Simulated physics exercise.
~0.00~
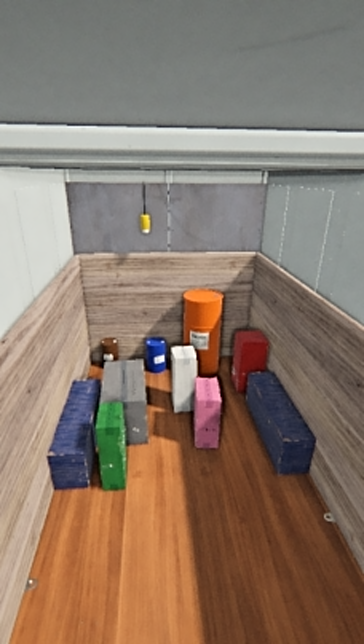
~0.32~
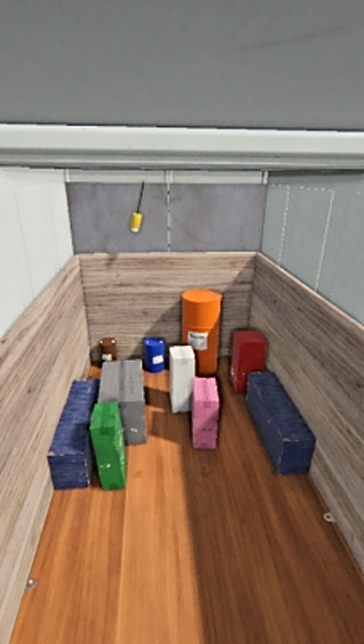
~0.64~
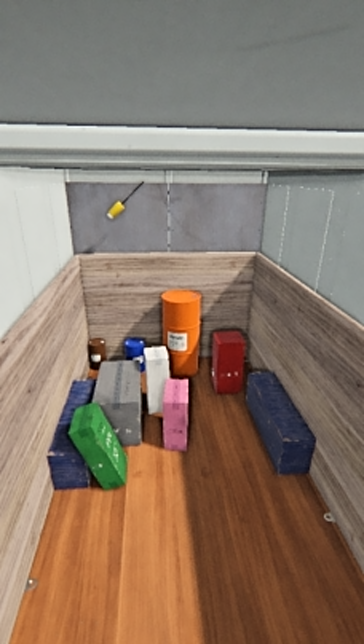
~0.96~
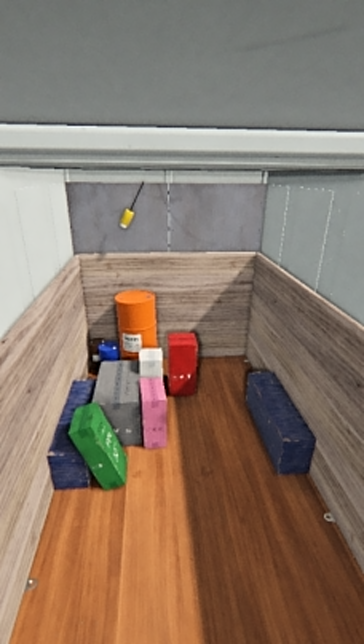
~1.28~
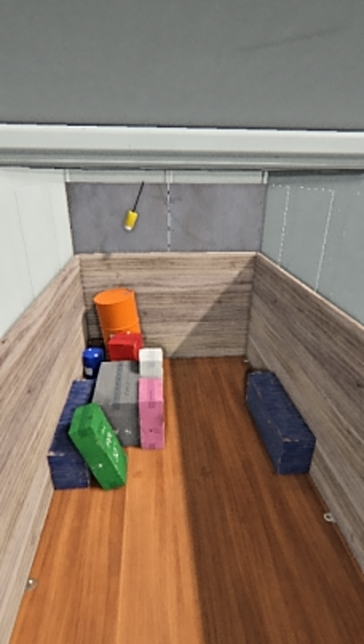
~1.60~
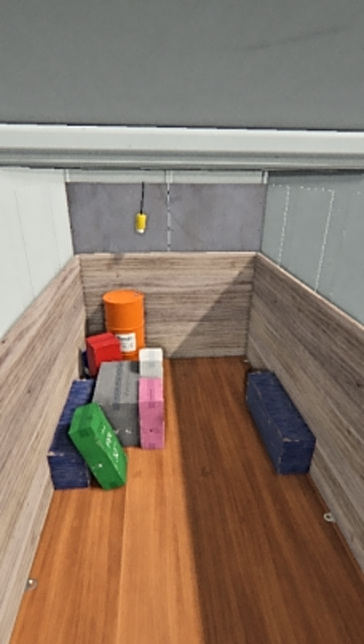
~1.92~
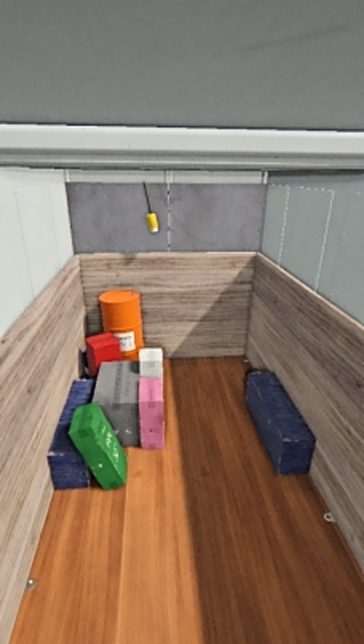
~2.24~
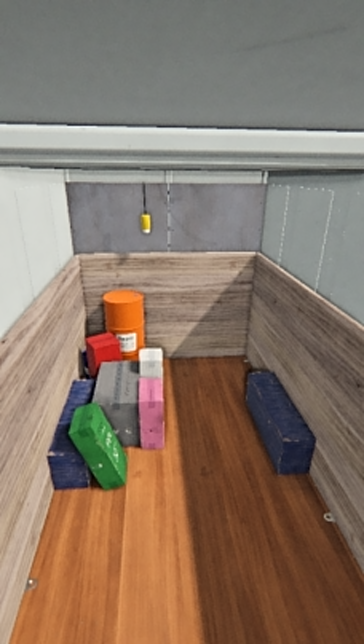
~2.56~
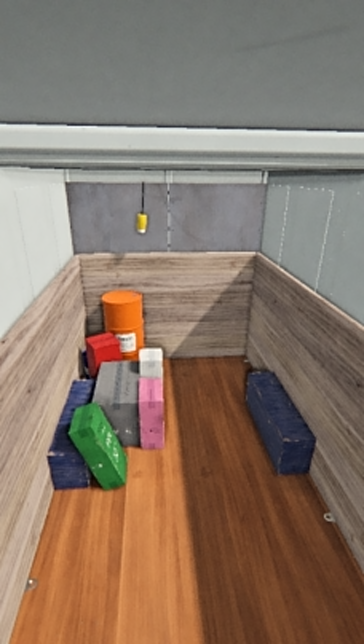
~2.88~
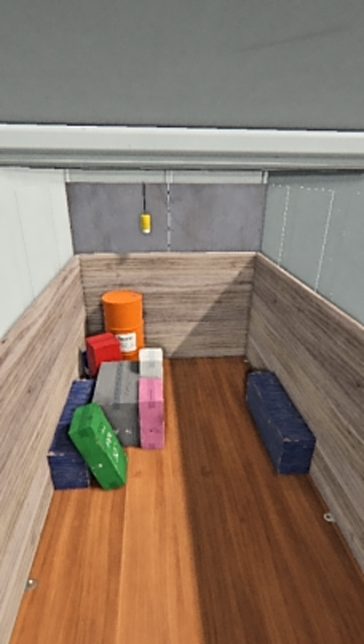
A tall orange drum stands among boxes and canisters near the end wall of a moving van's load bay, seen from a still, raised view facing forwards. Blue, white, grey, pink, green and red items spread across the wooden floor, between dark blue wheel boxes at either side, while a yellow lamp hangs above. The lamp swings left as the green box tips leftwards and the drum, canister, red, white and pink boxes slide left. The red box travels farthest, ending beside the drum. Finally the load rests clustered at left, the green box leaning, and the lamp settles.
